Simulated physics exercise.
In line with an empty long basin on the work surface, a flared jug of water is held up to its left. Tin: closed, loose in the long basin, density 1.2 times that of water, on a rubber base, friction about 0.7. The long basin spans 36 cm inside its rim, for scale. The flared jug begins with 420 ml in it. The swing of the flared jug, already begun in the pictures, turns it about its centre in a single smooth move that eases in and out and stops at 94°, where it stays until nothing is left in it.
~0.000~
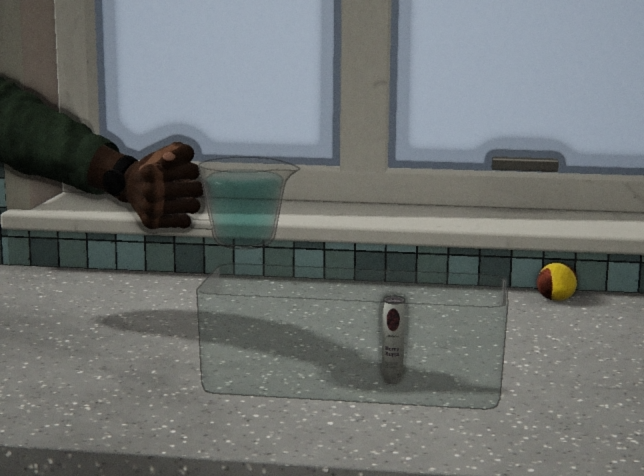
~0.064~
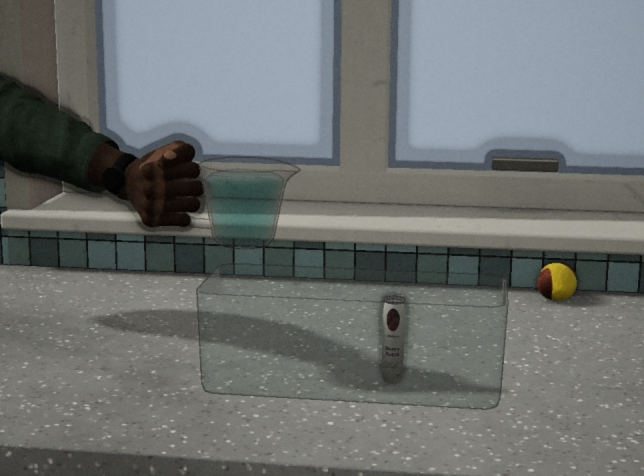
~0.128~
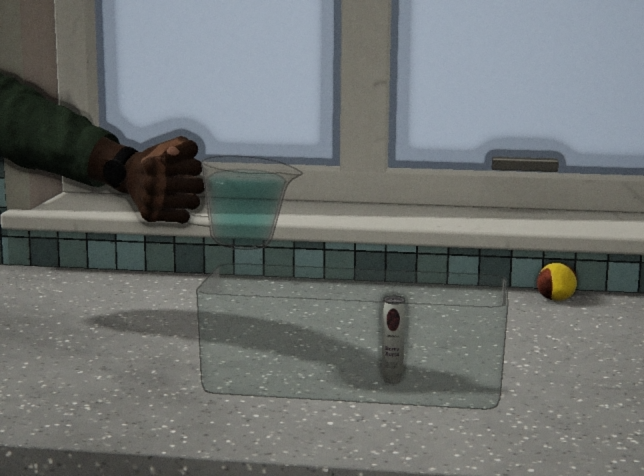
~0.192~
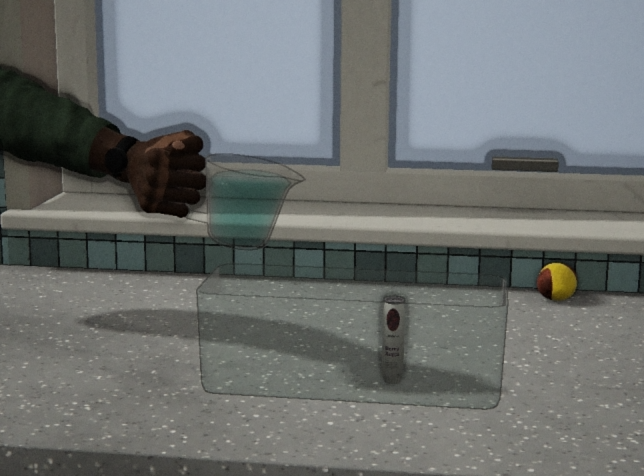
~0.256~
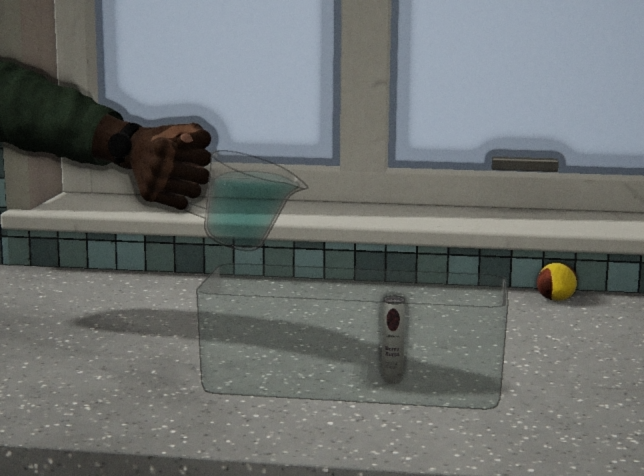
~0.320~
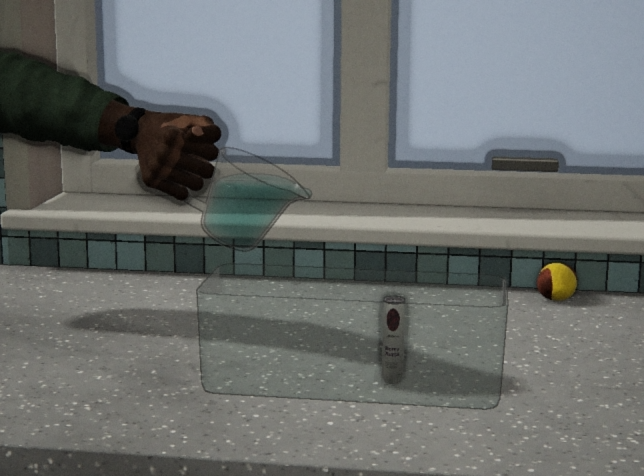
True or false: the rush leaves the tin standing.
True.
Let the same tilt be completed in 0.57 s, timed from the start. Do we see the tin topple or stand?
With that tilt, the tin stays on its base.
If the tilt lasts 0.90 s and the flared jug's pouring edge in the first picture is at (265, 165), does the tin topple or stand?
Then it stays on its base.
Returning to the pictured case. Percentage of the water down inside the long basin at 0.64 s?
About 28%.
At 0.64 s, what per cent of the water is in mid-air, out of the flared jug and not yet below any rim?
Estimate: Some 18 % of the total.
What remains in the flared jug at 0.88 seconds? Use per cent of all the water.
12 in a hundred, give or take.
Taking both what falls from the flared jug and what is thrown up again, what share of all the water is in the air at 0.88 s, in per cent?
Roughly 7 per cent.
By 0.64 s the tilt is 76° and 54 per cent is still to pour; the tin stands where it began.
By 0.88 s the tilt is 94° and 12 per cent is still to pour; the tin stands where it began.
By 1.13 s the tilt is 94° and 1 per cent is still to pour; the tin stands where it began.
By 1.40 s the tilt is 94° and 0 per cent is still to pour; the tin stands where it began.
At rest the tin stands where it began.
